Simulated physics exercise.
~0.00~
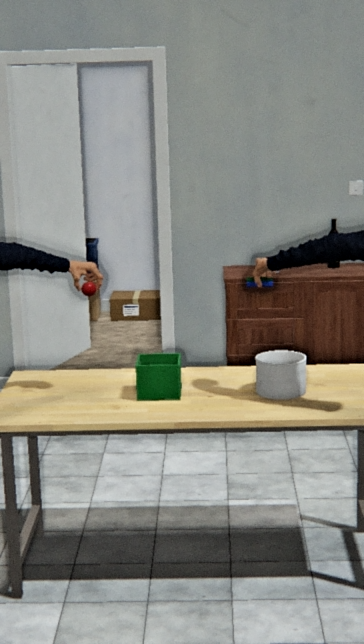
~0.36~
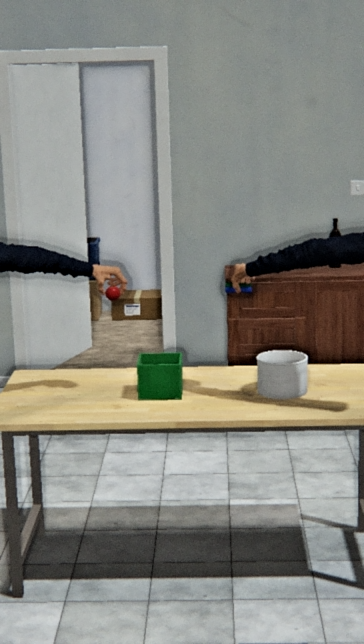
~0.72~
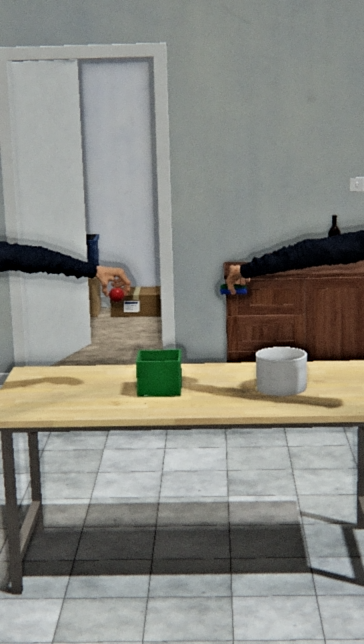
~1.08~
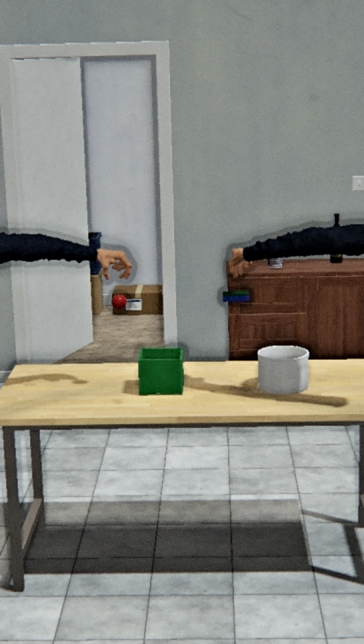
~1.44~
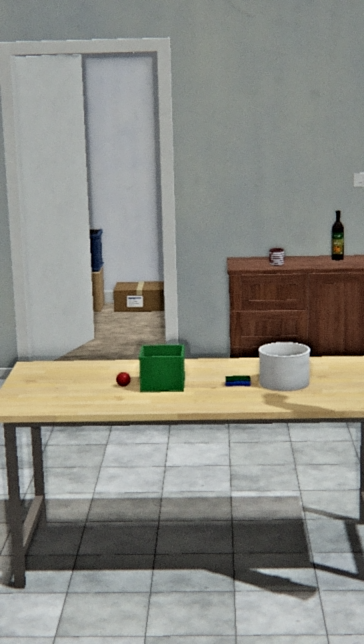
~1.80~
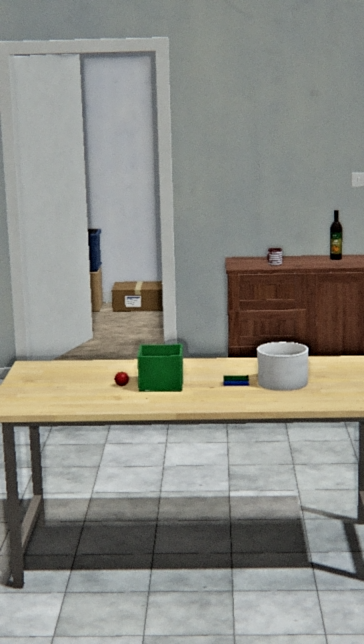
Two hands held a red tomato and a blue sponge above a table with a green basket and a white pot, moved them slightly inward and let go, and both missed, the tomato ending up left of the basket and the sponge between the containers.
